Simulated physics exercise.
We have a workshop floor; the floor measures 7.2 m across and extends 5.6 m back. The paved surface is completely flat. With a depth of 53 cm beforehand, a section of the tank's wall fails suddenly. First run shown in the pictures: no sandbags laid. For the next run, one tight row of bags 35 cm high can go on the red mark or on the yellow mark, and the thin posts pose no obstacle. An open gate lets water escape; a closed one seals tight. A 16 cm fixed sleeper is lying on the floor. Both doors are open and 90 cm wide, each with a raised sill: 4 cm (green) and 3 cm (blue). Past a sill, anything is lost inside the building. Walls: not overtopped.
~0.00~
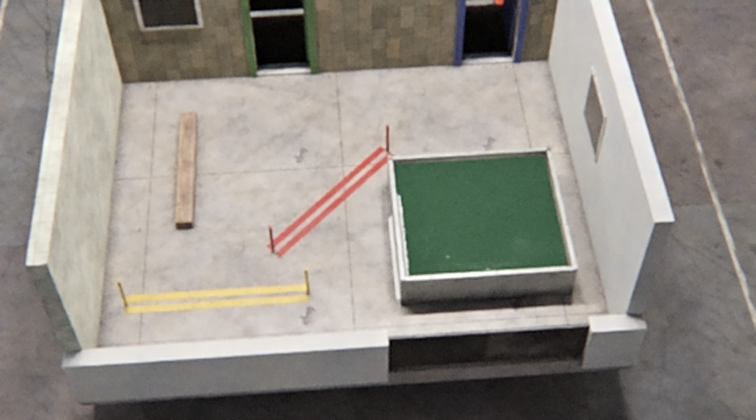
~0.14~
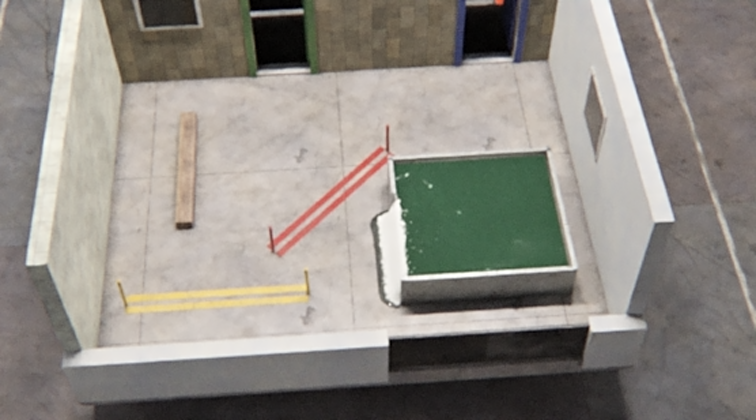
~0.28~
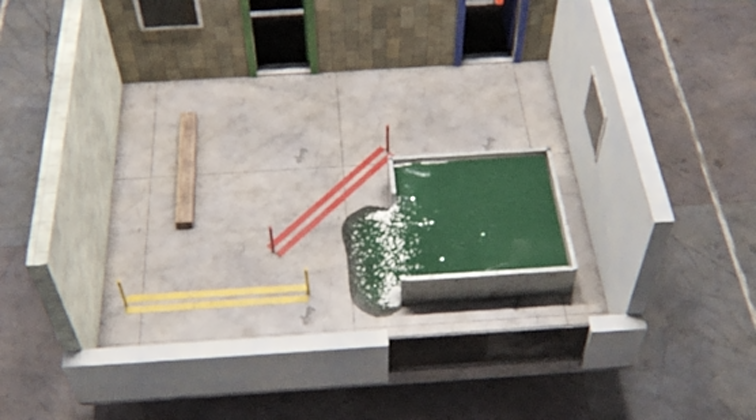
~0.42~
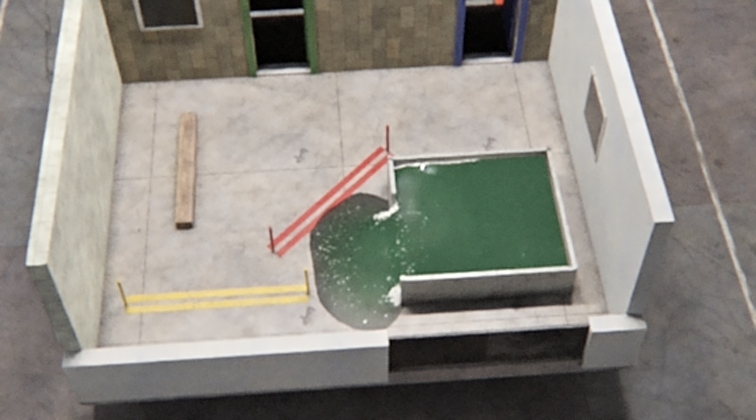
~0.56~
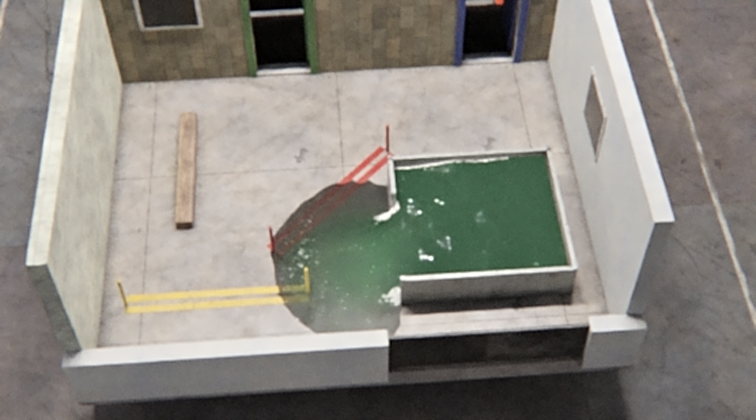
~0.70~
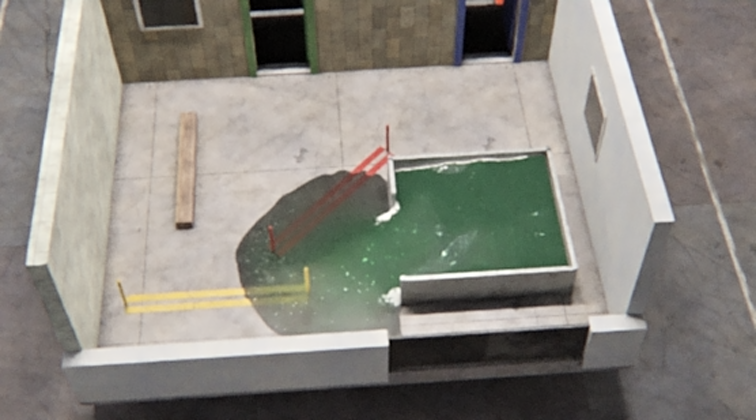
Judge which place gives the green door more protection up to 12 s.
More protection comes from red.
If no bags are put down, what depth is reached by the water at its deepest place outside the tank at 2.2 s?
Up to about 45 centimetres.
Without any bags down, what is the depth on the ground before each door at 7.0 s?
In cm: Green 9, blue 1.
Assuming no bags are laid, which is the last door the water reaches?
Blue.
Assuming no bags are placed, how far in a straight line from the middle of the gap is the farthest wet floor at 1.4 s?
Call it close to 4.4 m.
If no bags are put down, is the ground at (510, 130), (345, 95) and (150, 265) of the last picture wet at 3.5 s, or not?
In turn: Dry, dry, under water.
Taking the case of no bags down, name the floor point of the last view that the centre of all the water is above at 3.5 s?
Centre of the water: Close to (300, 256).
After 1.4 s water covers 35 % of the floor and is deepest (28 cm) near (390, 271) in the run without bags; in at the green door, 0 L with no bags, 0 L with the row on red, 0 L on yellow.
After 2.2 s water covers 40 % of the floor and is deepest (45 cm) near (97, 366) in the run without bags; in at the green door, 0 L with no bags, 0 L with the row on red, 0 L on yellow.
After 3.5 s water covers 55 % of the floor and is deepest (31 cm) near (164, 339) in the run without bags; in at the green door, 0 L with no bags, 0 L with the row on red, 0 L on yellow.
After 7.0 s water covers 75 % of the floor and is deepest (18 cm) near (166, 82) in the run without bags; in at the green door, 21 L with no bags, 0 L with the row on red, 24 L on yellow.
After 12.0 s water covers 100 % of the floor and is deepest (12 cm) near (587, 269) in the run without bags; in at the green door, 58 L with no bags, 5 L with the row on red, 65 L on yellow.
